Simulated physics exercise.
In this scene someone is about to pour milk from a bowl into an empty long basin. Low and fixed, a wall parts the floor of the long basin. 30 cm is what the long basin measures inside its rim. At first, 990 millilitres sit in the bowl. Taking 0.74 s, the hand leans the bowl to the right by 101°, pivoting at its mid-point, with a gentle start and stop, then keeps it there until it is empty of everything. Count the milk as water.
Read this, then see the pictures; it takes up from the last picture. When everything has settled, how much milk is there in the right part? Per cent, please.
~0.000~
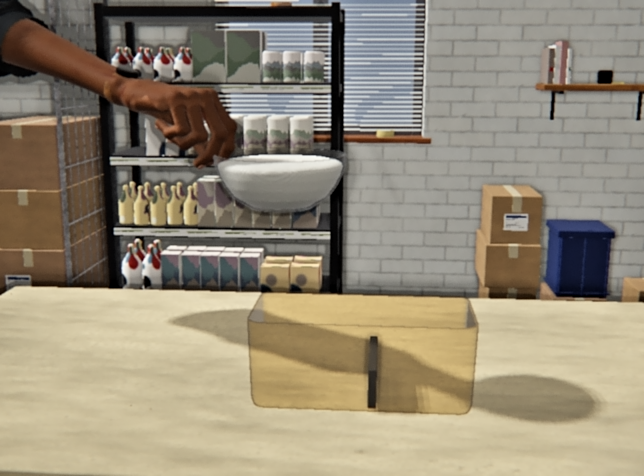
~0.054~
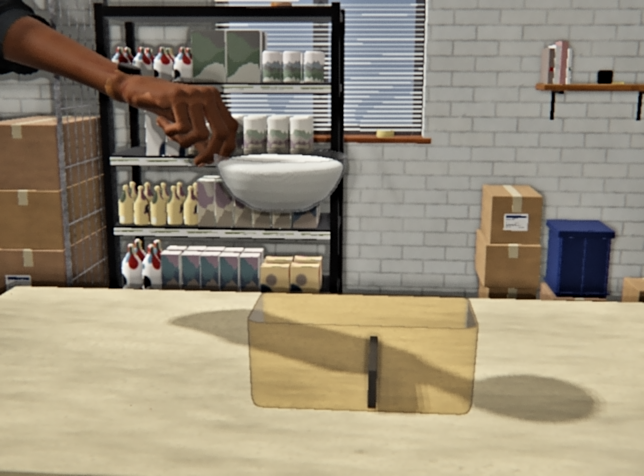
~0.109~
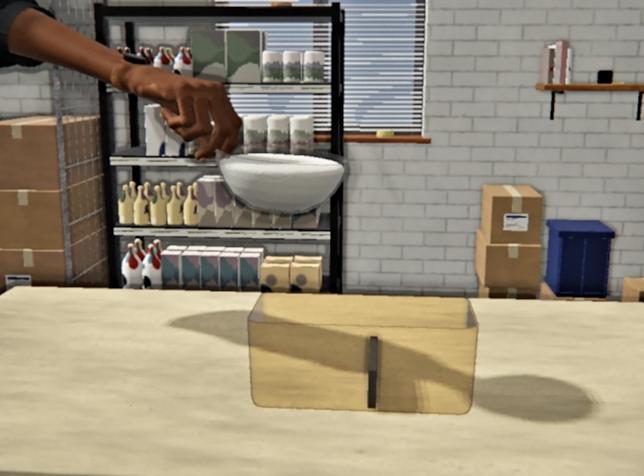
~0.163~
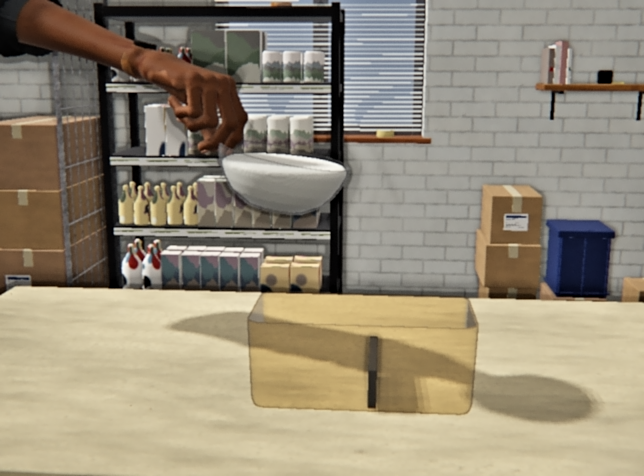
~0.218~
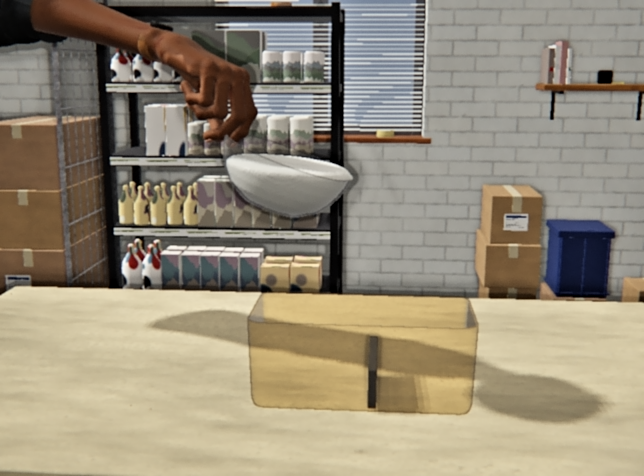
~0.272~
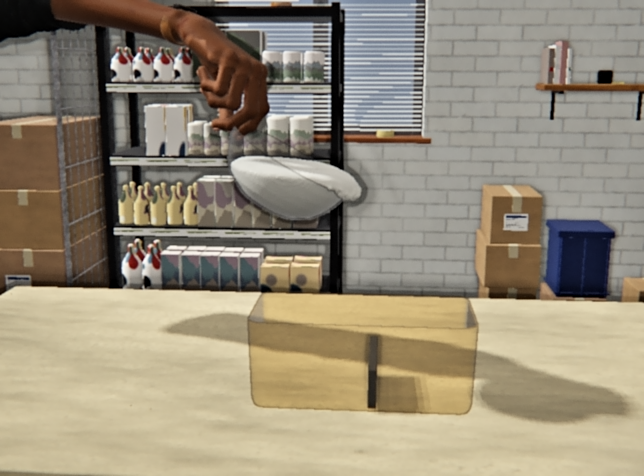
57 out of 100.
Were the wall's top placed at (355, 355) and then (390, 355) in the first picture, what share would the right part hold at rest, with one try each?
The first try gives 70 percent and the second 35 percent.
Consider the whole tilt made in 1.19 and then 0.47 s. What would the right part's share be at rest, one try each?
About 75 %, then about 50 %.
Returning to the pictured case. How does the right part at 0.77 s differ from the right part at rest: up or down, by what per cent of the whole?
Looks like it goes higher by around 2.
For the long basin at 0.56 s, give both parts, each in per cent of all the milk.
1 on the left, 36 on the right, roughly.
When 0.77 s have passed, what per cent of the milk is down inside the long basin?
I'd put it at roughly 80 per cent.
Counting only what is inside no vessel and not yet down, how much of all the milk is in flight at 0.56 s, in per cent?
Close to 50 in a hundred.
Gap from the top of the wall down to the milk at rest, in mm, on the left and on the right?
Roughly 40 mm on the left side and roughly 24 mm on the right.
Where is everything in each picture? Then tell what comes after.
In the first frame, it leans 0°; its right rim is at (346, 157); the milk meets the walls at (219, 161) and (344, 163); the long basin's rim runs from (255, 307) to (473, 313); the wall's top is at (373, 353).
In the second frame, it leans 1°; its right rim is at (346, 158); the milk meets the walls at (220, 161) and (344, 164).
In the third frame, it leans 5°; its right rim is at (348, 163); the milk meets the walls at (222, 159) and (345, 166).
In the fourth frame, it leans 12°; its right rim is at (349, 171); the milk meets the walls at (224, 157) and (347, 169).
In the fifth frame, it leans 20°; its right rim is at (350, 181); the milk meets the walls at (229, 157) and (345, 174); 2 per cent is over the edge.
In the sixth frame, it leans 30°; its right rim is at (348, 193); the milk meets the walls at (233, 161) and (337, 179); 9 per cent is over the edge.
Then, 0.56 s in, the tilt is 87° and 11 per cent is still to pour, 1 is left of the wall and 36 right of it.
Then, 0.77 s in, the tilt is 101° and 0 per cent is still to pour, 25 is left of the wall and 54 right of it.
Then, 1.00 s in, the tilt is 101° and 0 per cent is still to pour, 34 is left of the wall and 58 right of it.
Then, 1.24 s in, the tilt is 101° and 0 per cent is still to pour, 36 is left of the wall and 57 right of it.
Finally, 36 per cent lies left of the wall, 57 right of it and 7 outside.
